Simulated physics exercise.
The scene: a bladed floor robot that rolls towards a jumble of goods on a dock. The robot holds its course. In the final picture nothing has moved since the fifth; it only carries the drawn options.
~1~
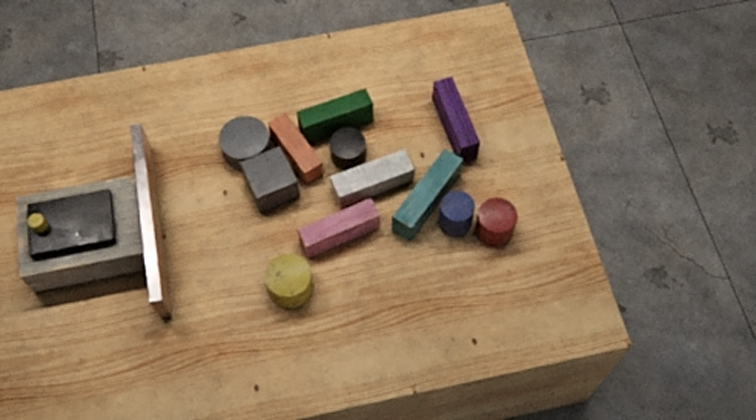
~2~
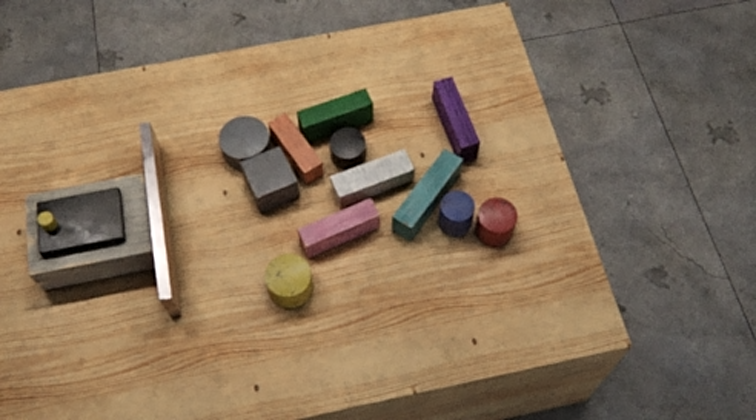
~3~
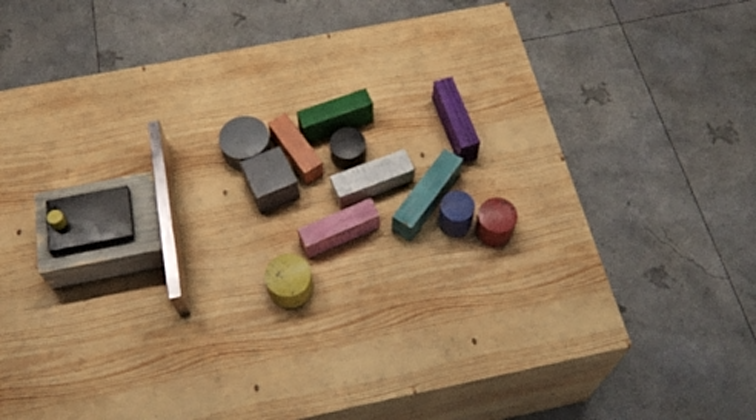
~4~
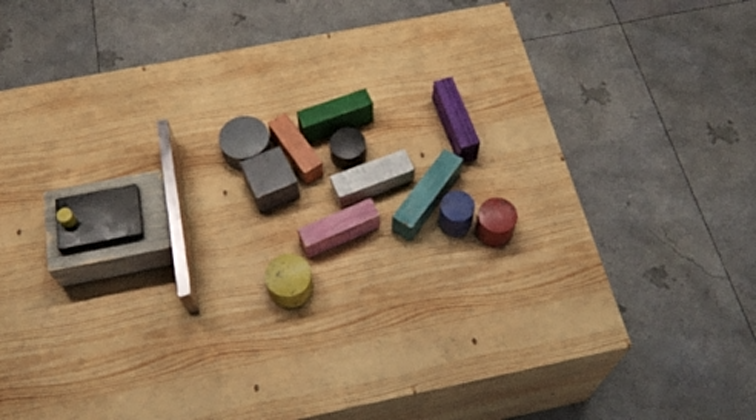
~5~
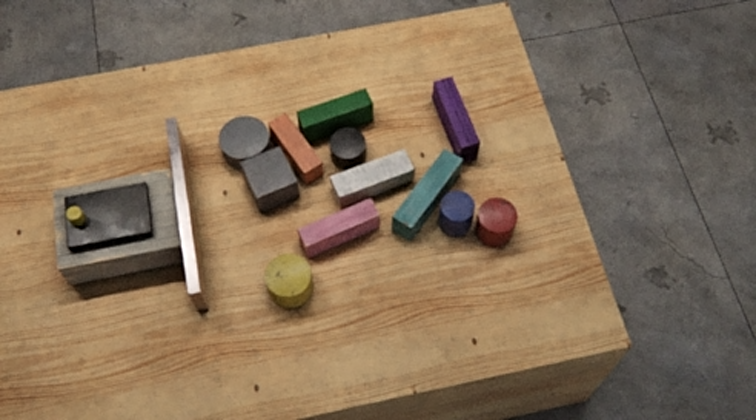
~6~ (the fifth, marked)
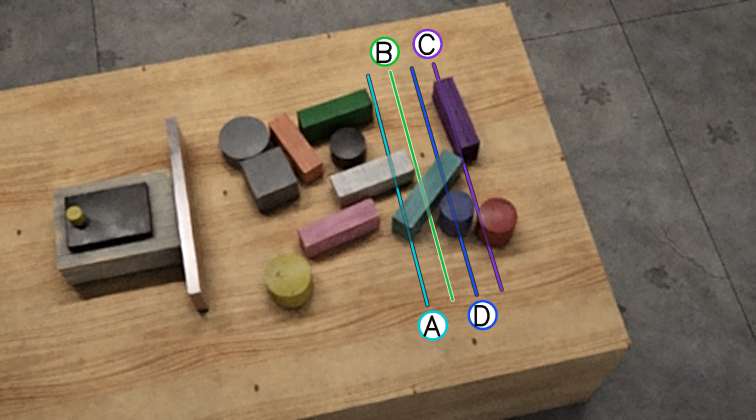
A small grey machine with an upright blade on its front slid slowly and steadily a short way right across a wooden surface, while the scattered colourful bars, cylinders and dark block stayed still.
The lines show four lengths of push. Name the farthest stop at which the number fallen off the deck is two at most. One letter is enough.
Stop at C.
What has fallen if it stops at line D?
It is the purple stick.
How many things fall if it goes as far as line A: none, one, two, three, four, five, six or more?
In all, none.
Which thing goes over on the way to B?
It is the purple stick.
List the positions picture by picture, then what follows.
In the first picture, turquoise bar (427, 195); red canister (496, 222); purple stick (455, 120).
In the second picture, robot (87, 220); orange bar (296, 148).
In the third picture, robot (96, 218); grey canister (246, 143).
In the fourth picture, robot (106, 216); yellow canister (289, 281).
In the fifth picture, robot (115, 214); white bar (373, 179); green stick (336, 116); blue canister (456, 214).
On the copy, A at (396, 183); B at (419, 179); C at (465, 170); D at (442, 174).
On C. First, robot (220, 194); green stick (389, 109); yellow canister (332, 273).
Then, robot (322, 175); purple stick (520, 111); green stick (475, 84).
Finally, robot (401, 159); purple stick over the edge; green stick over the edge; two fallen.
By contrast, A is within the limit but short; B is within the limit but short; D is within the limit but short.
